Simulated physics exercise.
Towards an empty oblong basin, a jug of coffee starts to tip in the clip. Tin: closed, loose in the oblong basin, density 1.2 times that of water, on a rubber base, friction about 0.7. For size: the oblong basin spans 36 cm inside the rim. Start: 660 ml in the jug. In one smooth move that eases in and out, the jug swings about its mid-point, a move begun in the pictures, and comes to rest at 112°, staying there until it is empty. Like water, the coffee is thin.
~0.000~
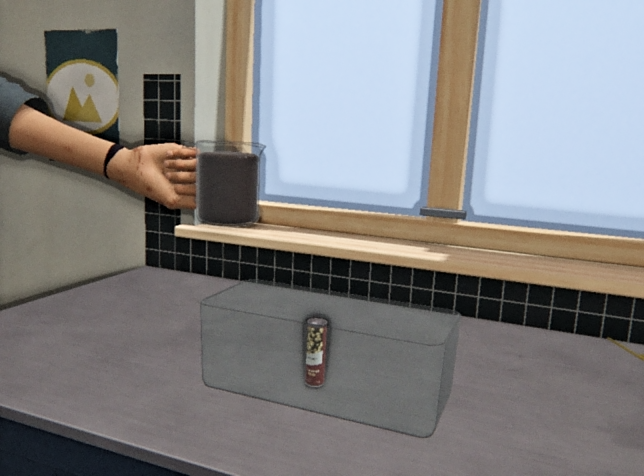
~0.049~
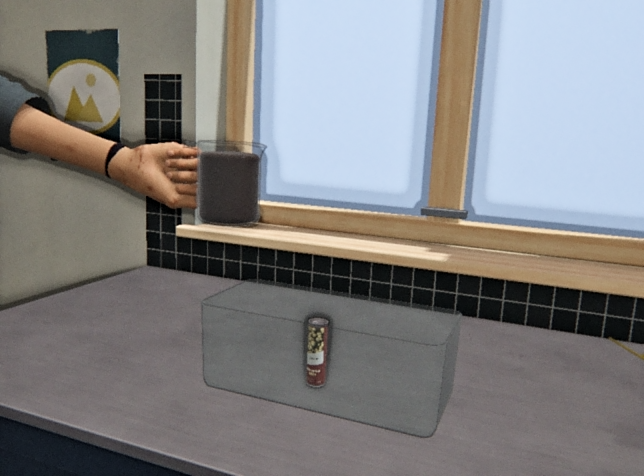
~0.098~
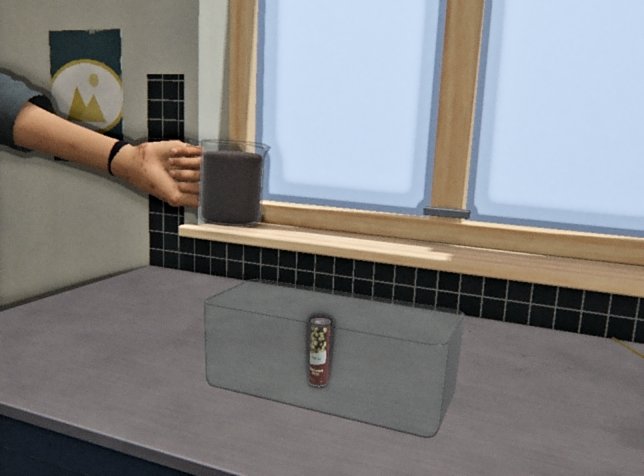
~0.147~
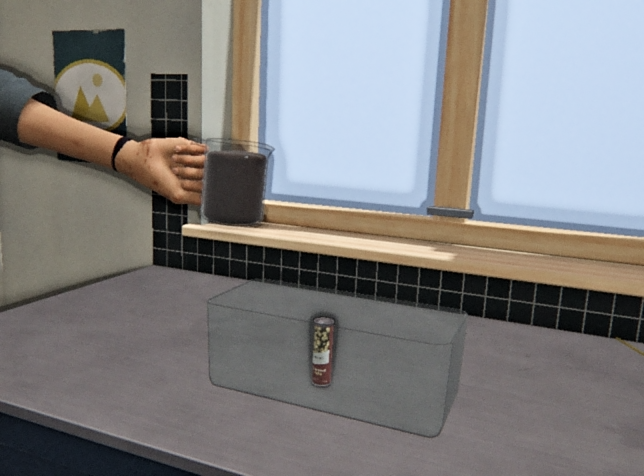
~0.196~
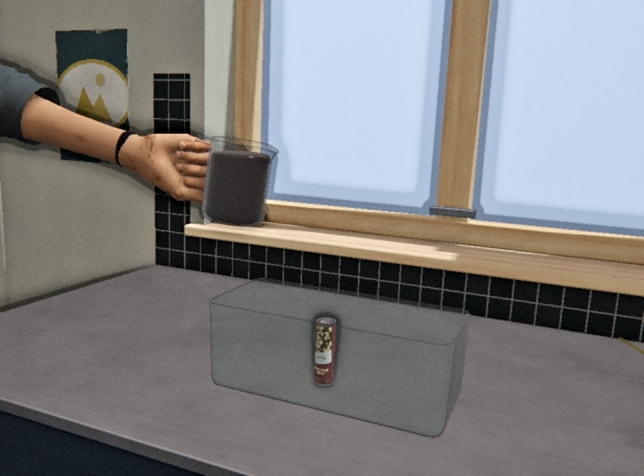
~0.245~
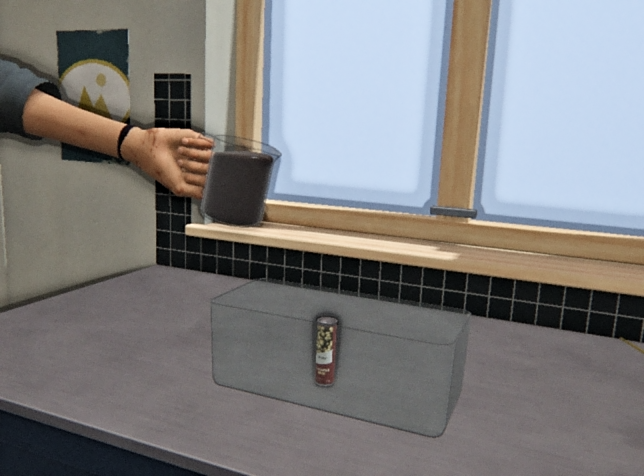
A hand tilts a jug of dark coffee slightly right above a clear basin.
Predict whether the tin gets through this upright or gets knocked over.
It is tipped over.
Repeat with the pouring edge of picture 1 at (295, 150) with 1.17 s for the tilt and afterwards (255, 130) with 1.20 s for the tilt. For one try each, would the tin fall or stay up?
The tin stays vertical the first time and overturns the second time.
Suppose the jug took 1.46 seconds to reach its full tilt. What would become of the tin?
The tin falls.
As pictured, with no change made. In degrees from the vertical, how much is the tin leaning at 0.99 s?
It sits at roughly 0°.
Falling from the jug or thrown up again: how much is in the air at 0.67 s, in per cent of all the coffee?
My guess is roughly 16 %.
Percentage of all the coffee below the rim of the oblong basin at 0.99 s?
Close to 50 in a hundred.
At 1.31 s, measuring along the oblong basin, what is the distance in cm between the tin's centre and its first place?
Near 9 cm.
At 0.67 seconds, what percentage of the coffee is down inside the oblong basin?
About 3 per cent.
After 0.67 s the tilt is 69° and 81 per cent is still to pour; the tin stands where it began.
After 0.99 s the tilt is 105° and 25 per cent is still to pour; the tin stands where it began.
After 1.31 s the tilt is 112° and 1 per cent is still to pour; the tin lies on its side.
After 1.67 s the tilt is 112° and 0 per cent is still to pour; the tin lies on its side.
In the end the tin lies on its side.
